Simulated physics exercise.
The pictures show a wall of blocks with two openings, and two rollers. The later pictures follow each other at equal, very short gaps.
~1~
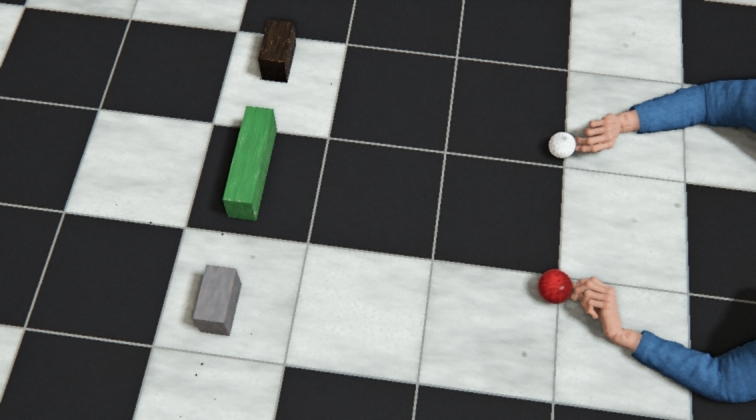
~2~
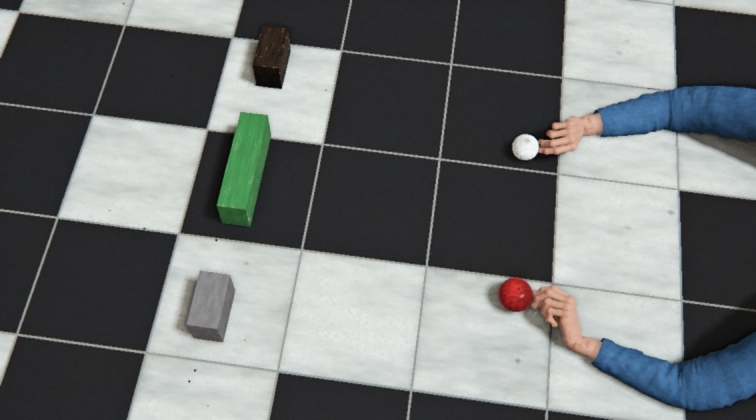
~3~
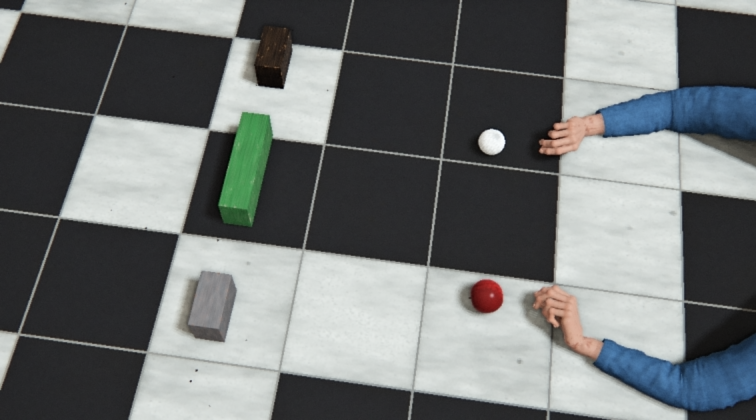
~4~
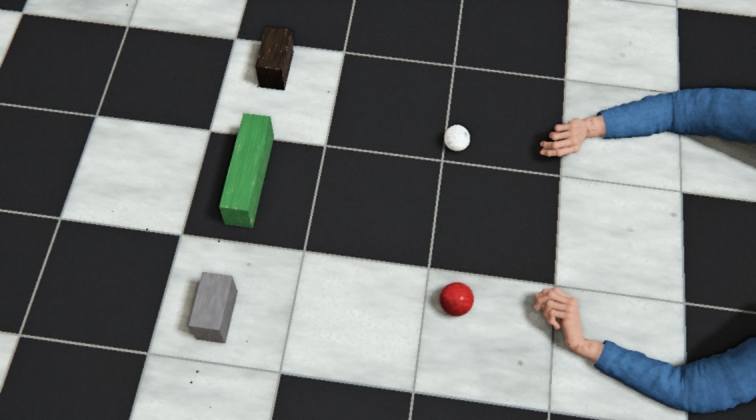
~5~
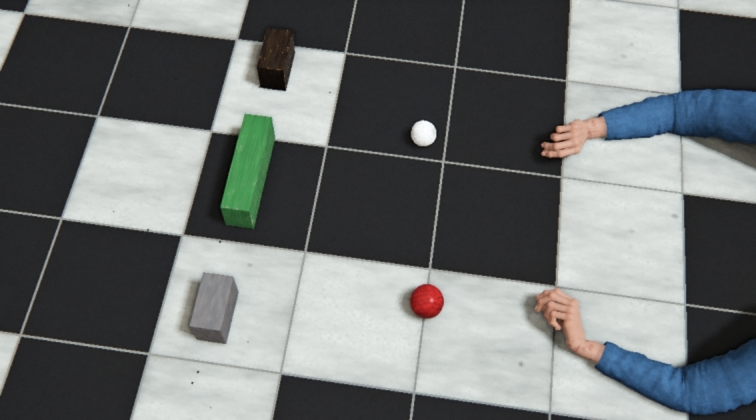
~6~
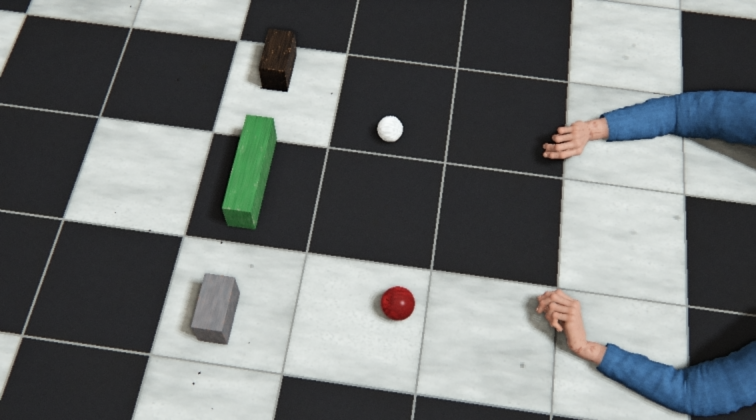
At first, two hands in blue sleeves at the right rest against a white ball and a red ball on a checkered floor, and push them leftward. The balls then leave the hands, which stay still, and roll left across the tiles, nearing the brown, green and gray blocks.
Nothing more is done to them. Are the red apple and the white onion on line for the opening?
Outcome: The red apple bounces off, the white onion rolls through.
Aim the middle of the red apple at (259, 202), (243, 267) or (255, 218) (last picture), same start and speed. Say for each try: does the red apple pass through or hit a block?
In that order, it does not get past; passes through its gap; hits a block.
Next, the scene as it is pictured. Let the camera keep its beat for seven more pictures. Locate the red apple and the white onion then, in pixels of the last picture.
The red apple around (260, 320); the white onion around (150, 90).
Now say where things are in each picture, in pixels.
In the first frame, red apple (555, 287) under the hand; white onion (562, 145) under the hand; black block (278, 51).
In the second frame, red apple (516, 295); white onion (525, 147).
In the third frame, red apple (487, 296); white onion (491, 142).
In the fourth frame, red apple (457, 299); white onion (457, 138).
In the fifth frame, red apple (427, 302); white onion (423, 134).
In the sixth frame, red apple (398, 304); white onion (390, 129); green block (251, 171).
Then, 0.38 s past the last view, red apple coming back near (257, 317); white onion heading on near (176, 95).
Then, 0.98 s past the last view, red apple coming back near (279, 364); white onion heading on.
Finally, the red apple hits a block; the white onion passes through its gap.
